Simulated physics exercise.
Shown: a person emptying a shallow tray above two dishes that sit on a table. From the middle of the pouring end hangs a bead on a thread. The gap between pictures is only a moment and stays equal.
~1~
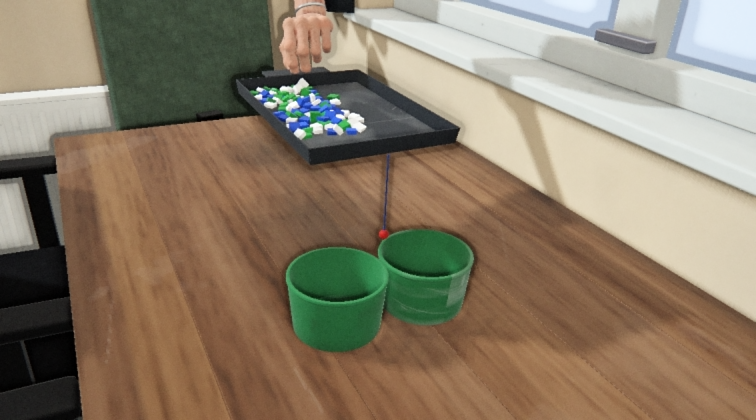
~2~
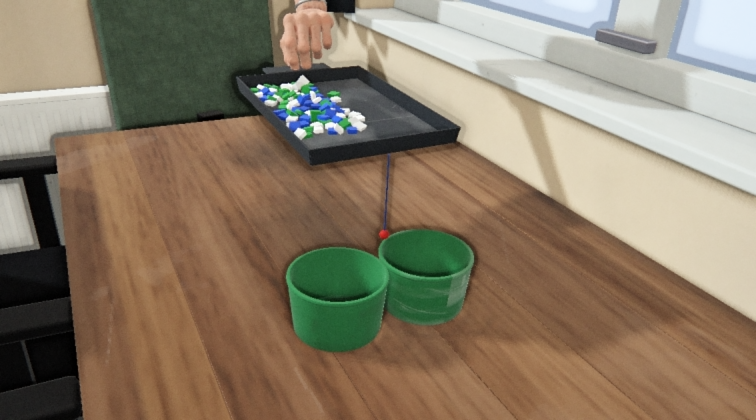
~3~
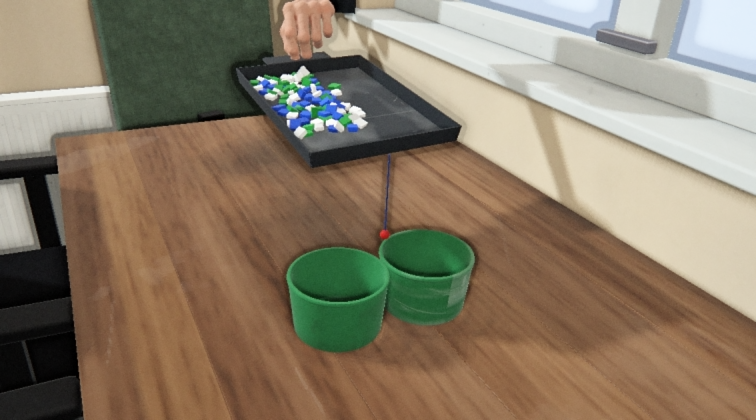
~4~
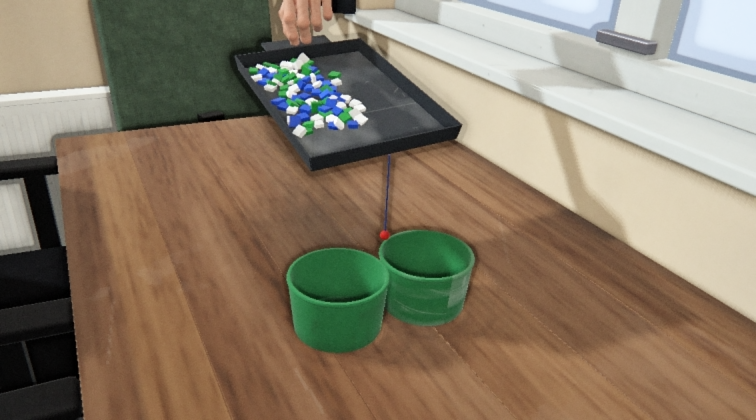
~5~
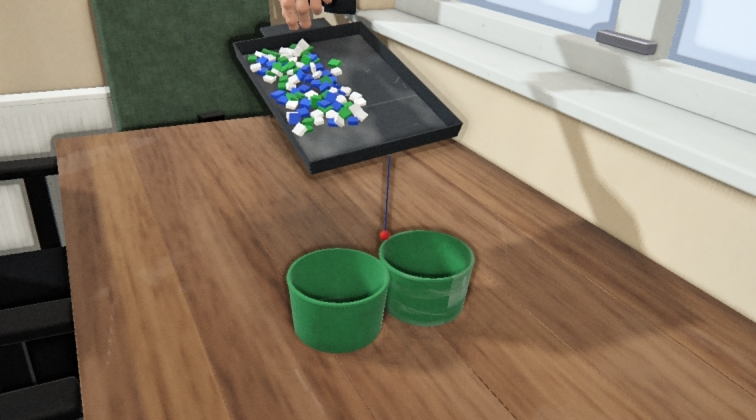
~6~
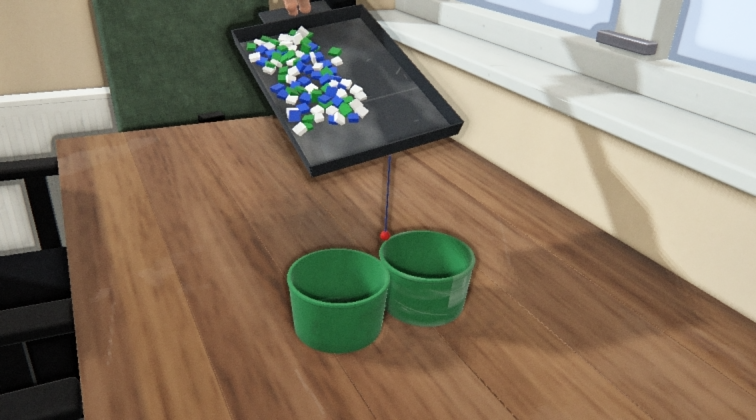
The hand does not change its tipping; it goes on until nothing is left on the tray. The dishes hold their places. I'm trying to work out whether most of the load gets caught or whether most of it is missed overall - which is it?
The caught share tops half.
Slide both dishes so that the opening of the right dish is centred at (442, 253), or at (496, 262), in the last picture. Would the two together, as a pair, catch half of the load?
First place: Beyond half; second place: Short of half.
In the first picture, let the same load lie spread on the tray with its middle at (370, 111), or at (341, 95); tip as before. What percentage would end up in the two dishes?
You'd get near 90 percent first and near 90 percent next.
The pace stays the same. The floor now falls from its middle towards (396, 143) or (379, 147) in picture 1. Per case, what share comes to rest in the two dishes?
About 70 % and about 80 %.
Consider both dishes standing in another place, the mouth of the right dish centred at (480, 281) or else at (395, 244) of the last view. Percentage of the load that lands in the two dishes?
About 0 per cent first, then about 80 per cent.
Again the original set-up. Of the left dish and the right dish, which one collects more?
That one is the leftward one.
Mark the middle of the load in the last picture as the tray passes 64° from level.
In the last view, the load is centred close to (322, 138).
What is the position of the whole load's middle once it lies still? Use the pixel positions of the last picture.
Resting centre, last picture - approx. (328, 315).
Soon, tray tipped steeply; nearly all on the tray; a stray few in the air.
A while on, tray tipped past a quarter turn; about half on the tray; about half in the left dish; a stray few outside both; a small part in the air.
Towards the end, tray tipped past a quarter turn; nearly all in the left dish; a small part outside both.
Finally, tray tipped past a quarter turn; nearly all in the left dish; none in the right dish; a small part outside both.
